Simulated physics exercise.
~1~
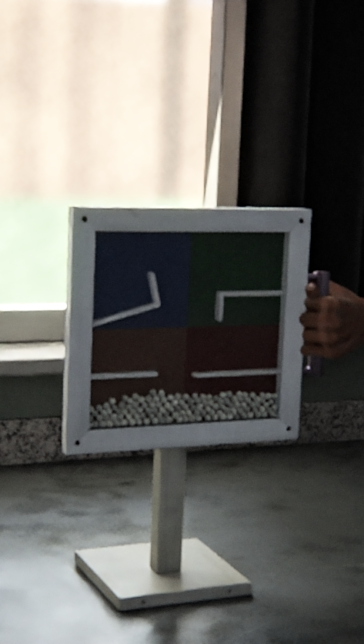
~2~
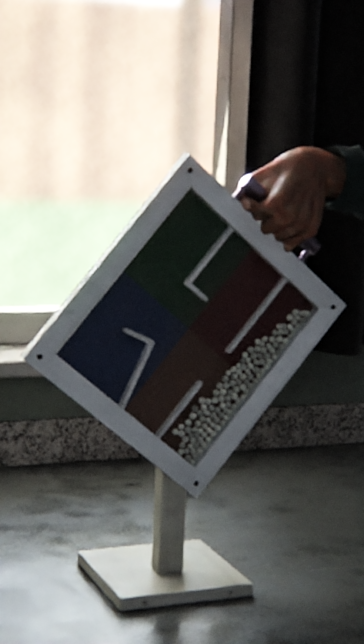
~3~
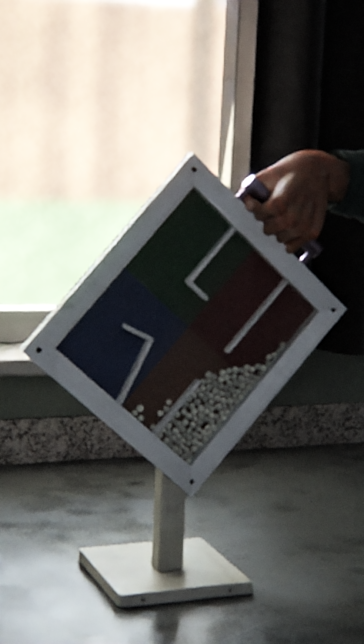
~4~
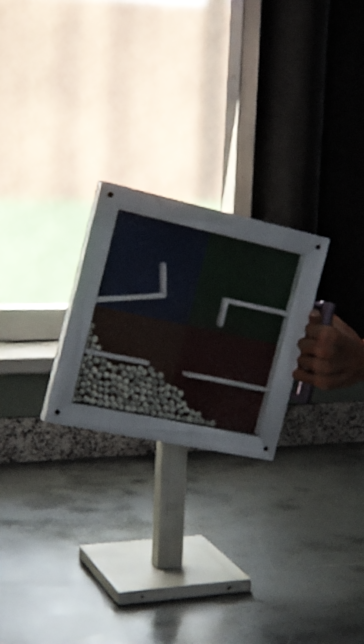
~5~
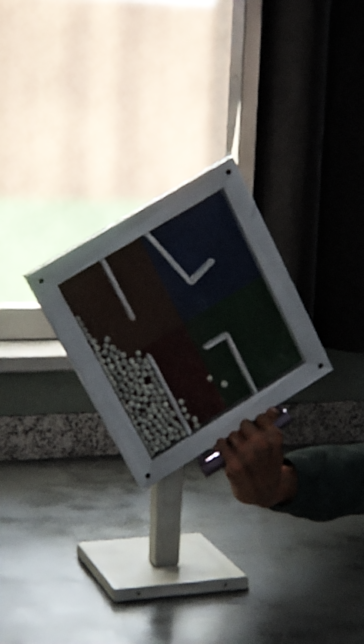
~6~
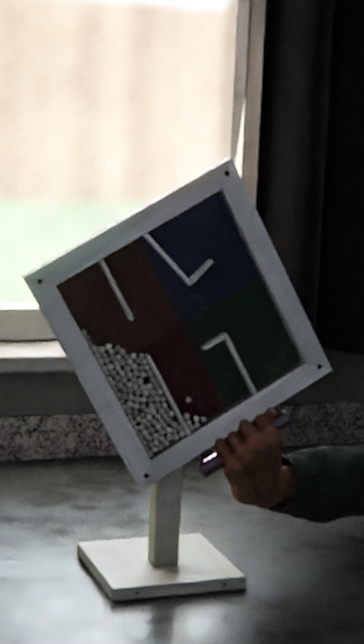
A white-framed square puzzle box of small white beads stands on a post and square base on a gray tabletop, seen from the front before a bright window and dark curtain. Blue and green quarters sit above brown and red ones, with pale ledges inside. A hand gripping the right edge swings it anticlockwise, and the beads slide down into the brown corner. The hand then turns it back clockwise past level, and beads spill toward the red quarter. It stops tilted, the beads heaped along the lower left side, mostly in red, some in brown.
